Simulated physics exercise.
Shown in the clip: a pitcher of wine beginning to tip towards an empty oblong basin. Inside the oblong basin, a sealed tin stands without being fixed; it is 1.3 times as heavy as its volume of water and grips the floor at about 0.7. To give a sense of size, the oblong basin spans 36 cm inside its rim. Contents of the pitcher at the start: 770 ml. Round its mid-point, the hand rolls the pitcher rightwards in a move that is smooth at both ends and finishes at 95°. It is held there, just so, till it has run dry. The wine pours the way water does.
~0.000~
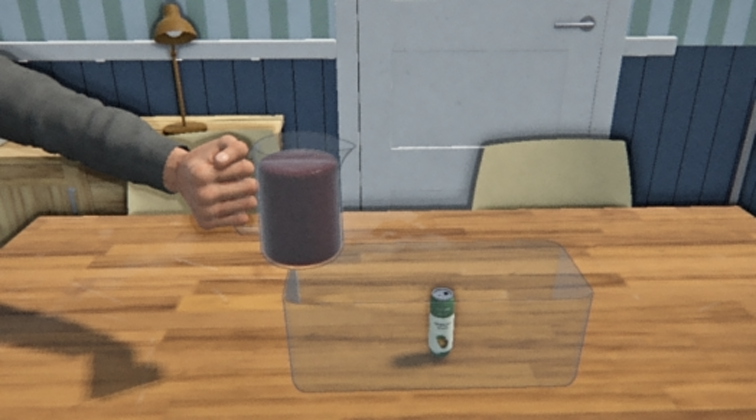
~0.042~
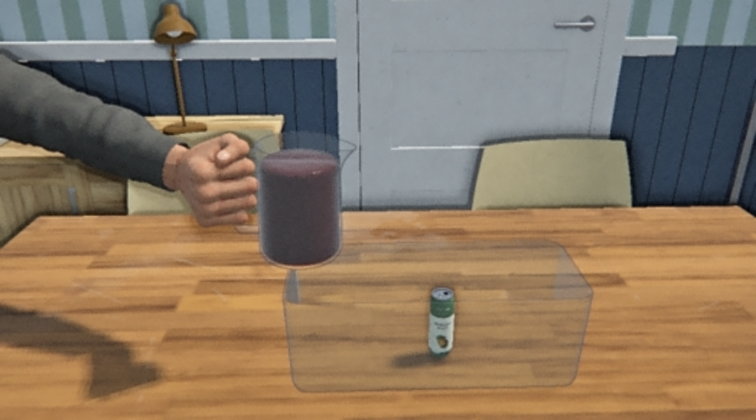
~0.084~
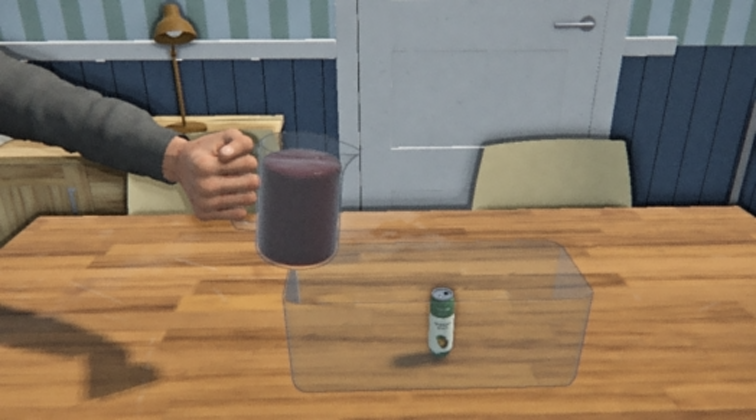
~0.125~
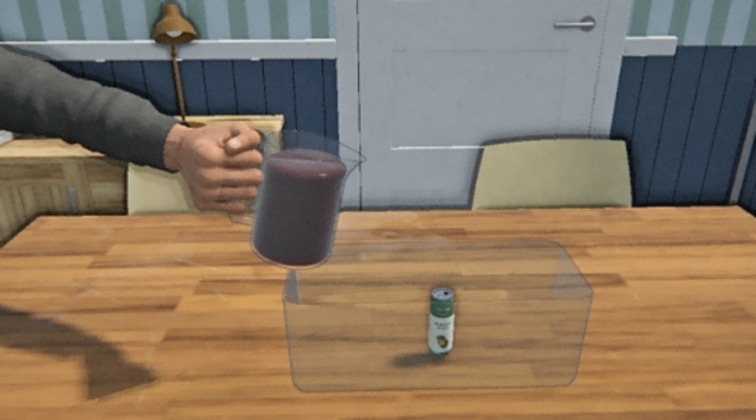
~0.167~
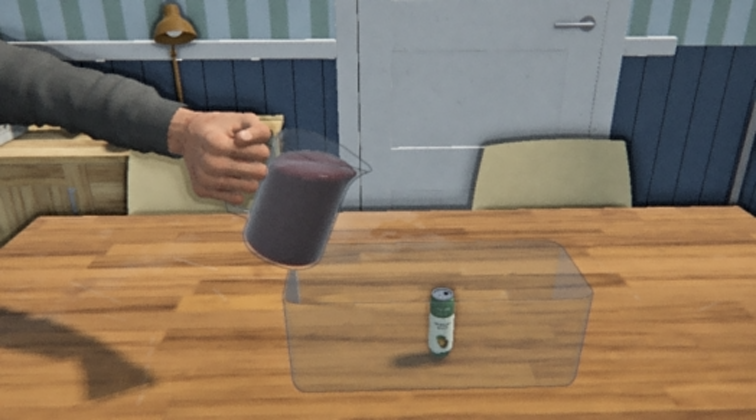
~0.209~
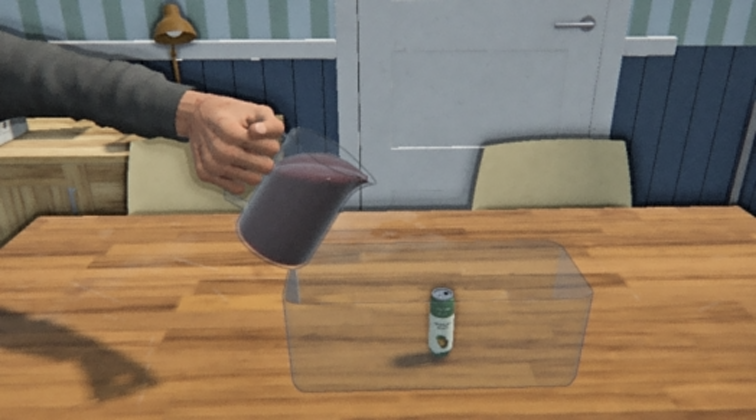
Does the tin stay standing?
It keels over.
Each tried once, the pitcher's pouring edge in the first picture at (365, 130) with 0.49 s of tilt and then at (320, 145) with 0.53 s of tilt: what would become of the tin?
First it tips over; then it stays on its base.
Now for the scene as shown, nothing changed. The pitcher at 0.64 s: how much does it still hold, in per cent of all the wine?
Share remaining: Approx. 36 %.
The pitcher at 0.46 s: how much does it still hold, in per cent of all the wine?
Around 70 percent.
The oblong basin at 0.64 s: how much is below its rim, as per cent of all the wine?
I'd put it at roughly 50 per cent.
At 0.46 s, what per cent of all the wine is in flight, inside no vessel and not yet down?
Roughly 14 %.
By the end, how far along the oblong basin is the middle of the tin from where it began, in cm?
The middle of the tin ends some 9.0 cm along the basin.
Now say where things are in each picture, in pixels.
It leans 0°; its right rim is at (355, 145); the wine meets the walls at (259, 160) and (339, 159); the oblong basin's rim runs from (289, 273) to (576, 268); the tin's top is at (443, 296), in the first picture.
It leans 1°; its right rim is at (357, 146); the wine meets the walls at (260, 159) and (340, 160), in the second picture.
It leans 6°; its right rim is at (361, 151); the wine meets the walls at (263, 157) and (343, 162), in the third picture.
It leans 13°; its right rim is at (367, 158); the wine meets the walls at (265, 161) and (348, 164), in the fourth picture.
It leans 22°; its right rim is at (372, 169); the wine meets the walls at (263, 179) and (356, 167), in the fifth picture.
It leans 32°; its right rim is at (377, 182); the wine meets the walls at (255, 190) and (365, 171), in the sixth picture.
By 0.46 s the tilt is 90° and 71 per cent is still to pour; the tin stands where it began.
By 0.64 s the tilt is 95° and 36 per cent is still to pour; the tin leans 15°.
By 0.82 s the tilt is 95° and 16 per cent is still to pour; the tin lies on its side.
By 1.03 s the tilt is 95° and 8 per cent is still to pour; the tin lies on its side.
At rest the tin lies on its side.
